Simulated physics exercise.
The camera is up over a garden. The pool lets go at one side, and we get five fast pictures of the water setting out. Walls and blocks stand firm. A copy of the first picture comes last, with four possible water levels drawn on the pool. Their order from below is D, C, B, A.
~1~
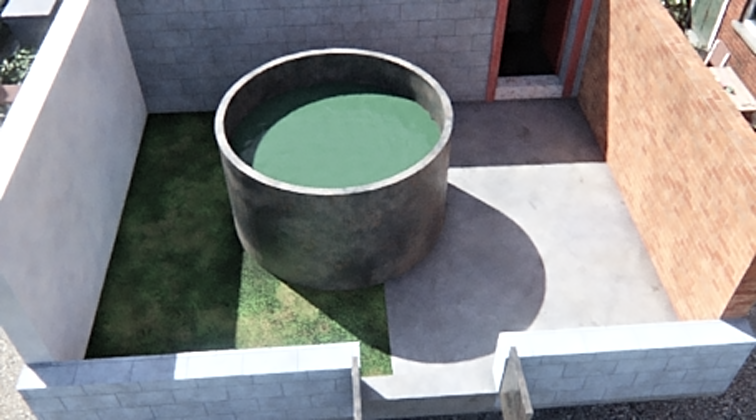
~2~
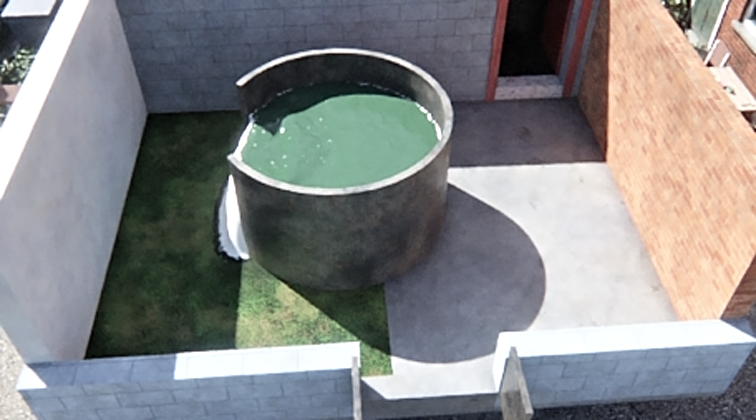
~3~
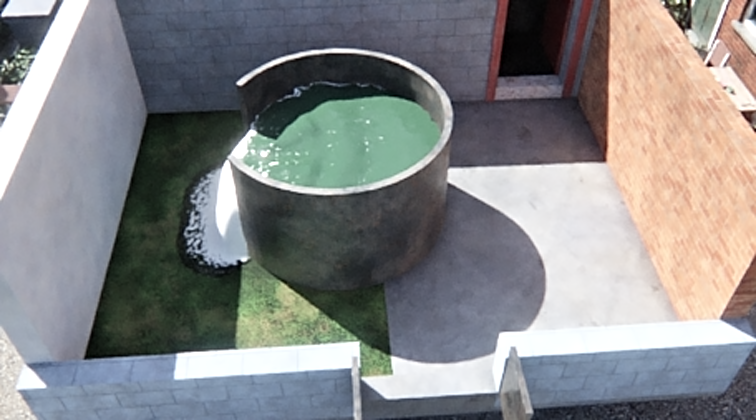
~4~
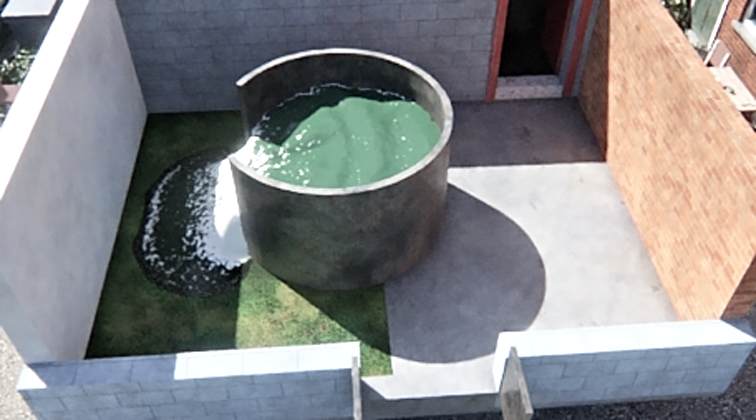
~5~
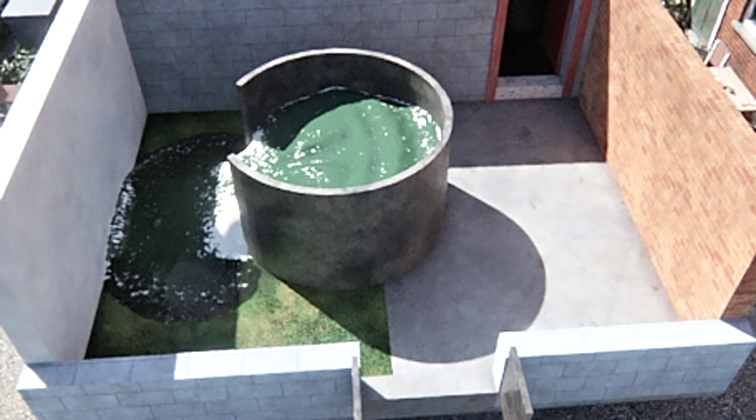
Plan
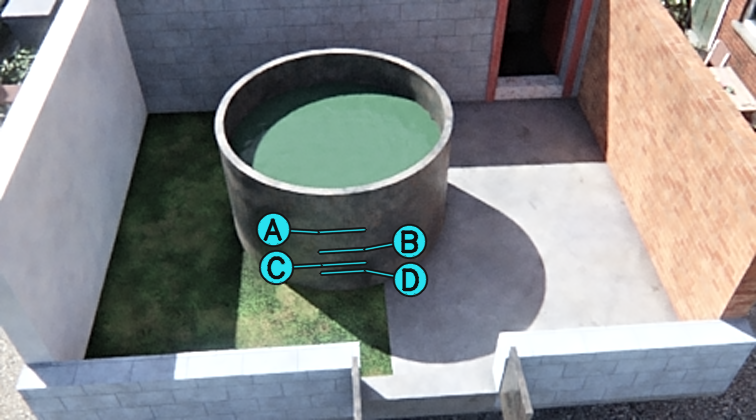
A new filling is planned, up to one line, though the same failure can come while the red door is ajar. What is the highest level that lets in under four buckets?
A.
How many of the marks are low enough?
All of them.
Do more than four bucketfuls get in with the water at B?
No, not at all.
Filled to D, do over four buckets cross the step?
No, that is safe.
On the marked copy, A at (341, 231); B at (342, 250); C at (343, 263); D at (343, 272); from the bottom up D, C, B, A.
Choosing A, a splash gets over, under a bucket.
Choosing B, nothing gets over.
Choosing C, nothing gets over.
Choosing D, nothing gets over.
